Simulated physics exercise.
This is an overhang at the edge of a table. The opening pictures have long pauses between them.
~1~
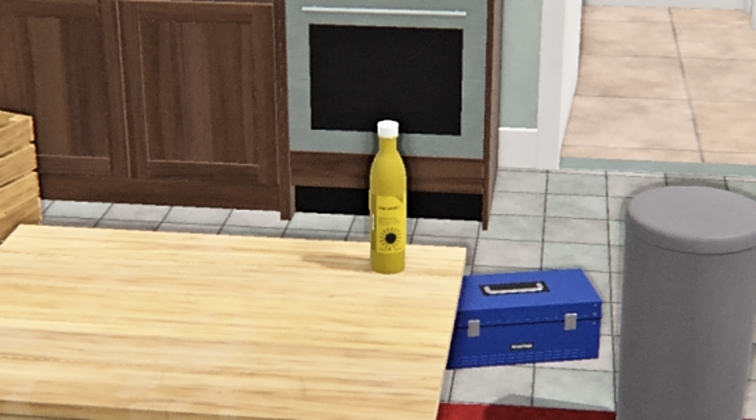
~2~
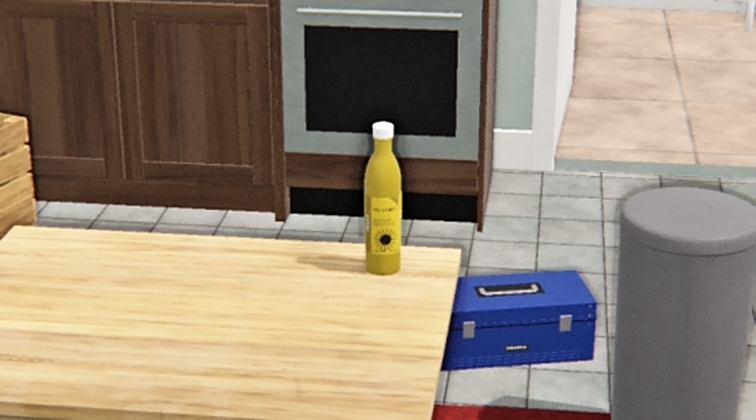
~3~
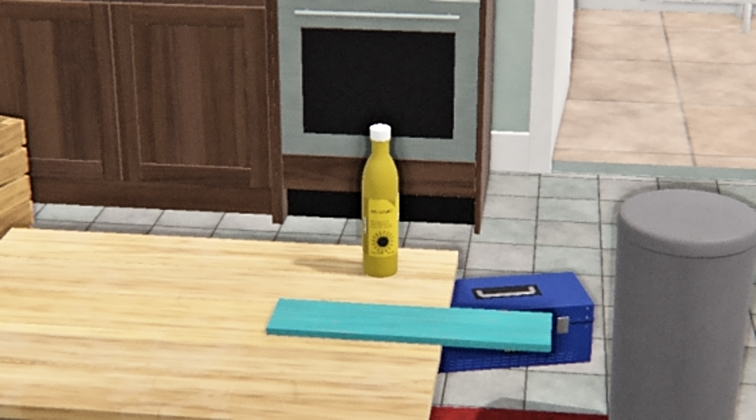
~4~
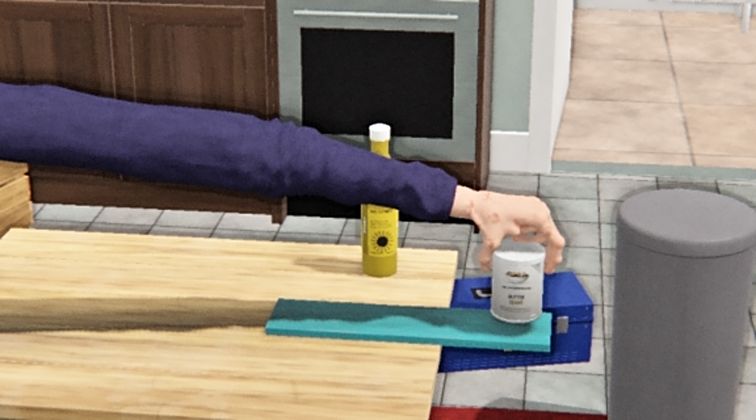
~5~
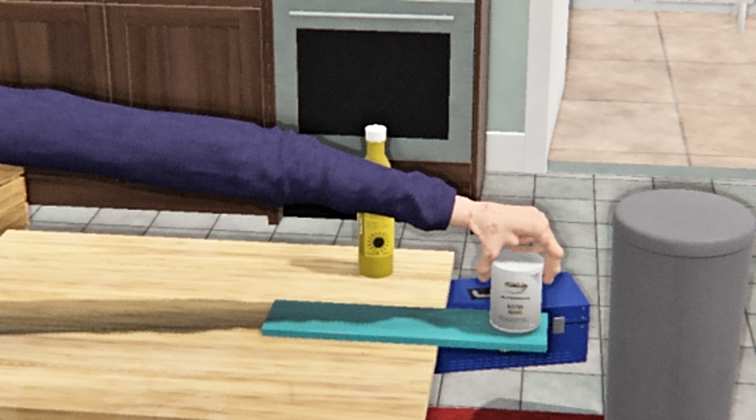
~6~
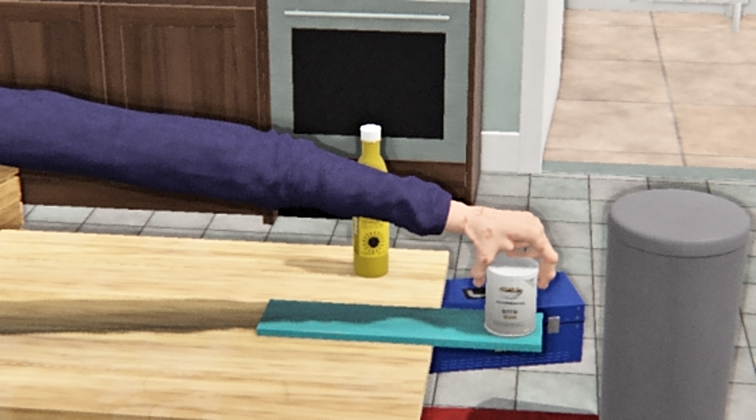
The clip shows a yellow bottle on a wooden table before a turquoise plank appears, extending past the table's right edge; a purple-sleeved arm then lowers a white tin onto the plank's overhanging end and keeps hold of it.
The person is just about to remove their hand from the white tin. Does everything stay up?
No, not stable.
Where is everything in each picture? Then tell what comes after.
In the first picture, the last thing is not in view yet.
In the second picture, the last thing is not in view yet.
In the third picture, the last thing is not in view yet; turquoise plank (410, 324).
In the fourth picture, coming down; white tin (518, 281); turquoise plank (410, 324).
In the fifth picture, coming down; white tin (516, 291); turquoise plank (406, 325).
In the sixth picture, set down, still held; white tin (511, 296); turquoise plank (401, 324).
Then, 0.40 s past the last view, white tin now down on the floor or falling; turquoise plank rocked 55° from its first pose.
Then, 0.60 s past the last view, turquoise plank now down on the floor or falling.
Then, 0.70 s past the last view, things are still on the move.
Then, 0.80 s past the last view, as before.
Finally, down on the floor or falling, turquoise plank and white tin; yellow bottle still in place. The plank tips off the edge.
